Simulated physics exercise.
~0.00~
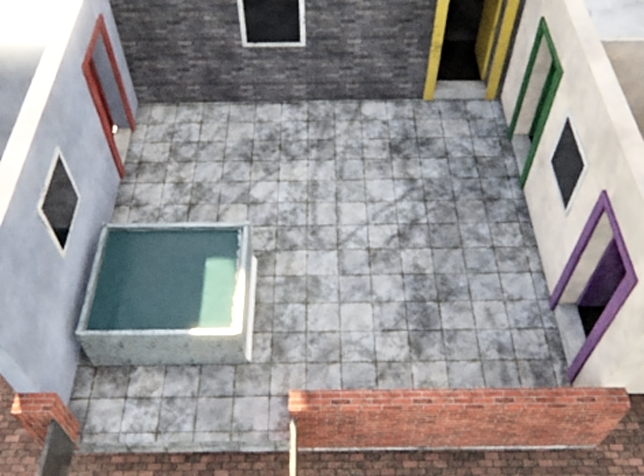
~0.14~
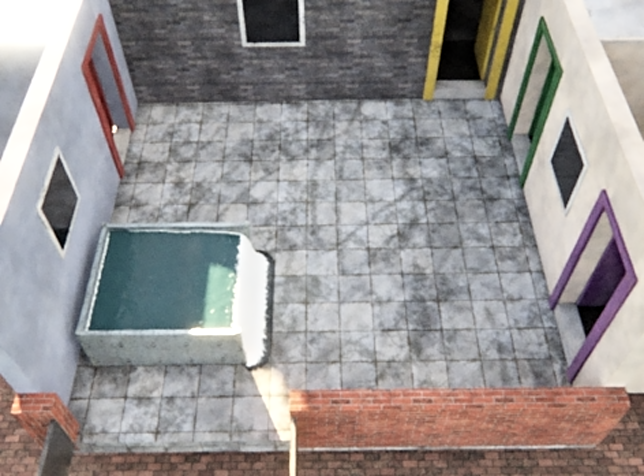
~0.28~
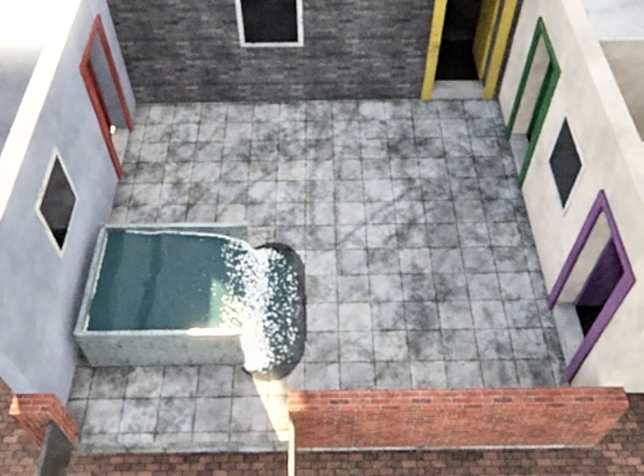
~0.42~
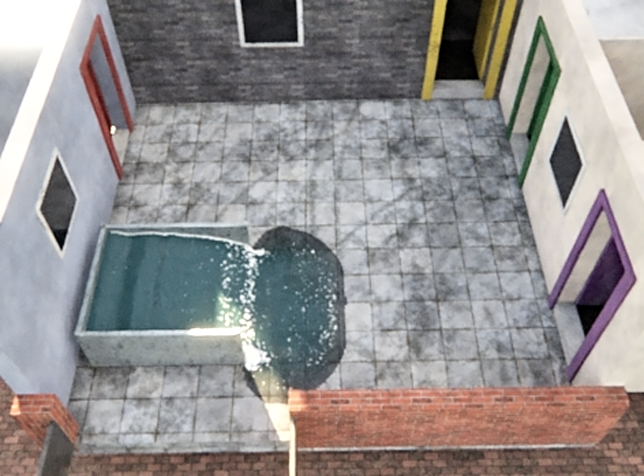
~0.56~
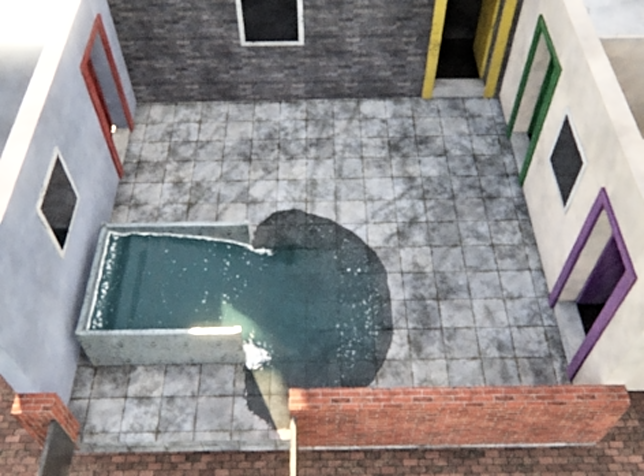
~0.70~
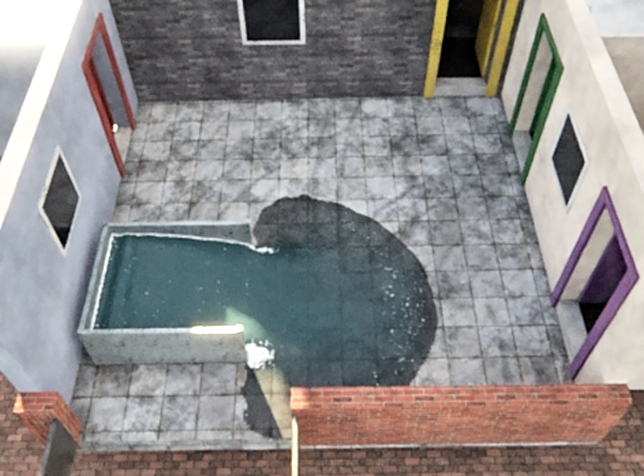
A walled courtyard with a grey tiled floor is seen from high above, with a rectangular tank of blue-green water at the left. A red door frame stands on the left wall, a yellow one at the back, green and purple ones on the right, and a low brick wall in front. Water bursts through the tank's right side, foams, and spreads rightward in a widening dark pool, while the camera stays still.
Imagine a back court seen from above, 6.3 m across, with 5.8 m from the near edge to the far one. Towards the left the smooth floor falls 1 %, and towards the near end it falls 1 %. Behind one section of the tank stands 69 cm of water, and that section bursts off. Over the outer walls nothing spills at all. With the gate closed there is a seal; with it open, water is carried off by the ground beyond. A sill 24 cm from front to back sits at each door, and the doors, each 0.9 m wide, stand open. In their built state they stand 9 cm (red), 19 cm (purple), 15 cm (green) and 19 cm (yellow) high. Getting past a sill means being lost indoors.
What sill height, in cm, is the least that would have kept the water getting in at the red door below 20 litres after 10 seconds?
The least height is about 10.5 cm.
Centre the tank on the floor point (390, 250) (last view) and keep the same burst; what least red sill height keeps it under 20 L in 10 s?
About 8.0 centimetres.
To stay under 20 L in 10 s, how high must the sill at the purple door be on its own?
About 24 cm at purple.
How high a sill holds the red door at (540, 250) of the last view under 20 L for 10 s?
Minimum: Close to 18 cm.
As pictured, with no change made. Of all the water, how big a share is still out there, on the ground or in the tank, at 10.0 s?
Remaining share: Around 88 %.
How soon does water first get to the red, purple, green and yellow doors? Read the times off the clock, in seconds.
Arrival times - red: 7.0 s; purple: 1.2 s; green: 2.2 s; yellow: 3.2 s.
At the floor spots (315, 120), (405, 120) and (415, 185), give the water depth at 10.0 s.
Approx. 3 / 3 / 4 cm.
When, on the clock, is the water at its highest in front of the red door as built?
I'd say near 9.0 seconds.
After 1.4 s water covers 40 % of the floor, deepest (26 cm) near (263, 316); it has not reached the red door.
After 3.0 s water covers 55 % of the floor, deepest (30 cm) near (505, 387); it has not reached the red door.
After 10.0 s water covers 95 % of the floor, deepest (16 cm) near (105, 255); 13 cm at the red door, 34 litres in over its 9 cm sill.
At the red door as built, the water arrived by 6.9 s and peaked near 15 cm at 9.0 s.
Run again over the same 10 s with other heights there, 29 litres in over 9.5 cm, 13 litres over 11.5 cm. The limit of 20 litres is kept from about 10.5 cm up.
